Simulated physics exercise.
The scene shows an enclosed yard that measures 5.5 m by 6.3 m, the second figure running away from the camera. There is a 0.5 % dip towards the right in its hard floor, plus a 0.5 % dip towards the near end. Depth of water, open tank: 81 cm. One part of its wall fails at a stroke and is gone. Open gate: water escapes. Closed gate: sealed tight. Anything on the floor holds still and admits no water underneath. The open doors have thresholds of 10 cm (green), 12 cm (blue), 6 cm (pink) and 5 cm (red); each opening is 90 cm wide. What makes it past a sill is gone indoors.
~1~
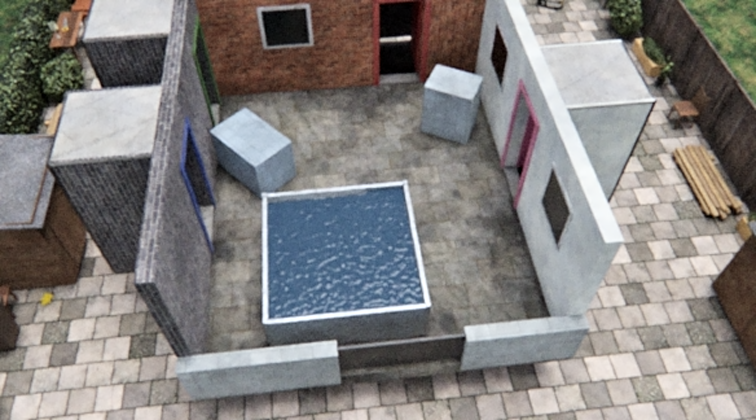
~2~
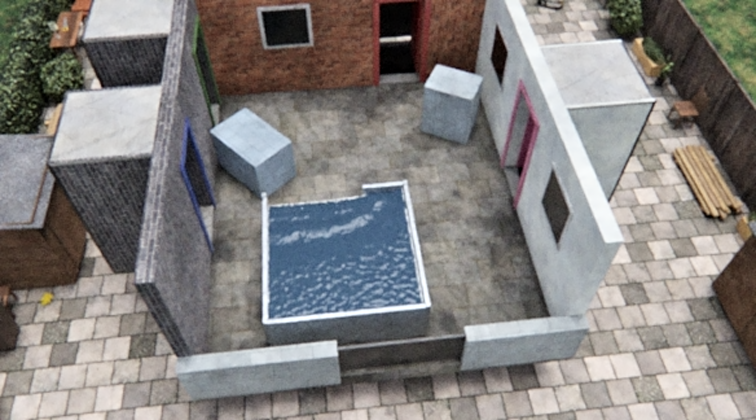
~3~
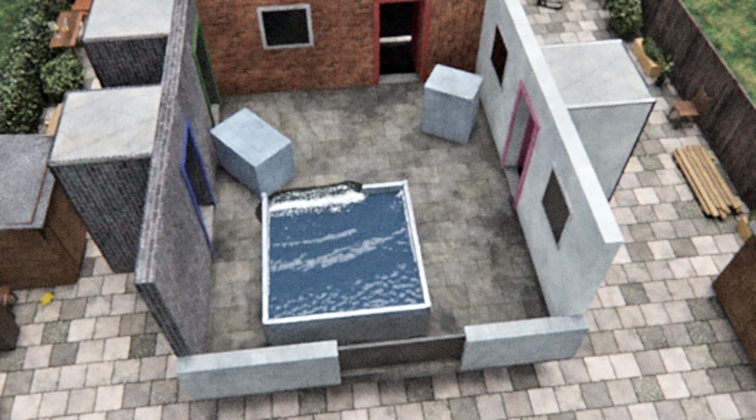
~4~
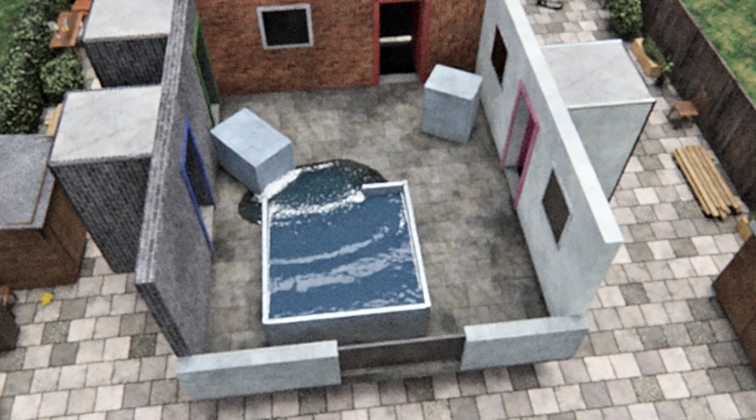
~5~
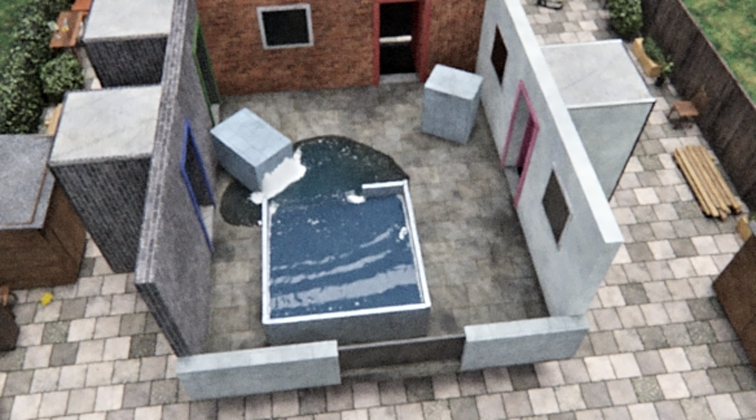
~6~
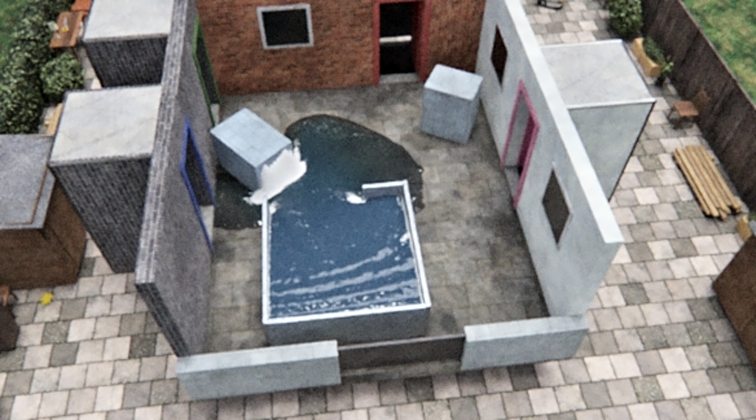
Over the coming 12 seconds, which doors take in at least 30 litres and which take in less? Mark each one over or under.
Green door - over; blue door - over; pink door - over; red door - over.
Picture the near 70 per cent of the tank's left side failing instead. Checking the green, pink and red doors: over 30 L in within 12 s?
At green the amount is beneath the mark, at pink it is higher than the mark, and at red it is higher than the mark.
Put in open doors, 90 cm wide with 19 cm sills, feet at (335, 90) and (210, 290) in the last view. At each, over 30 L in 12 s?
Per doorway, in order: Sufficient / insufficient.
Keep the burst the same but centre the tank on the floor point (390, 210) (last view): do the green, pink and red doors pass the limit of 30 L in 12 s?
Green gets more than that, pink gets no more than that, red gets more than that.
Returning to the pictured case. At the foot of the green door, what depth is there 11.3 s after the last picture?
About 9.0 cm deep.
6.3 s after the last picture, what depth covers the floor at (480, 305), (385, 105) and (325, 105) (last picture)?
Spot one 10 cm, spot two 16 cm, spot three 11 cm.
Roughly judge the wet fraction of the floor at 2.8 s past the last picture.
Around 70 per cent.
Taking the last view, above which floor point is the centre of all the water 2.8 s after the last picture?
Centre: Roughly (341, 190) px.
Then, 0.7 s after the last picture water covers 45 % of the floor and is deepest (62 cm) near (283, 196); green door not reached, blue door 17 cm at the sill, 5 L in, pink door not reached, red door 8 cm at the sill, 0 L in.
Then, 1.5 s after the last picture water covers 55 % of the floor and is deepest (48 cm) near (283, 196); green door 15 cm at the sill, 1 L in, blue door 26 cm at the sill, 76 L in, pink door not reached, red door 23 cm at the sill, 61 L in.
Then, 2.8 s after the last picture water covers 70 % of the floor and is deepest (40 cm) near (473, 119); green door 18 cm at the sill, 40 L in, blue door 22 cm at the sill, 180 L in, pink door 12 cm at the sill, 1 L in, red door 20 cm at the sill, 194 L in.
Then, 6.3 s after the last picture water covers 100 % of the floor and is deepest (24 cm) near (347, 361); green door 12 cm at the sill, 109 L in, blue door 12 cm at the sill, 244 L in, pink door 11 cm at the sill, 31 L in, red door 18 cm at the sill, 490 L in.
Then, 11.3 s after the last picture water covers 100 % of the floor and is deepest (18 cm) near (393, 356); green door 9 cm at the sill, 118 L in, blue door 10 cm at the sill, 244 L in, pink door 15 cm at the sill, 127 L in, red door 9 cm at the sill, 647 L in.
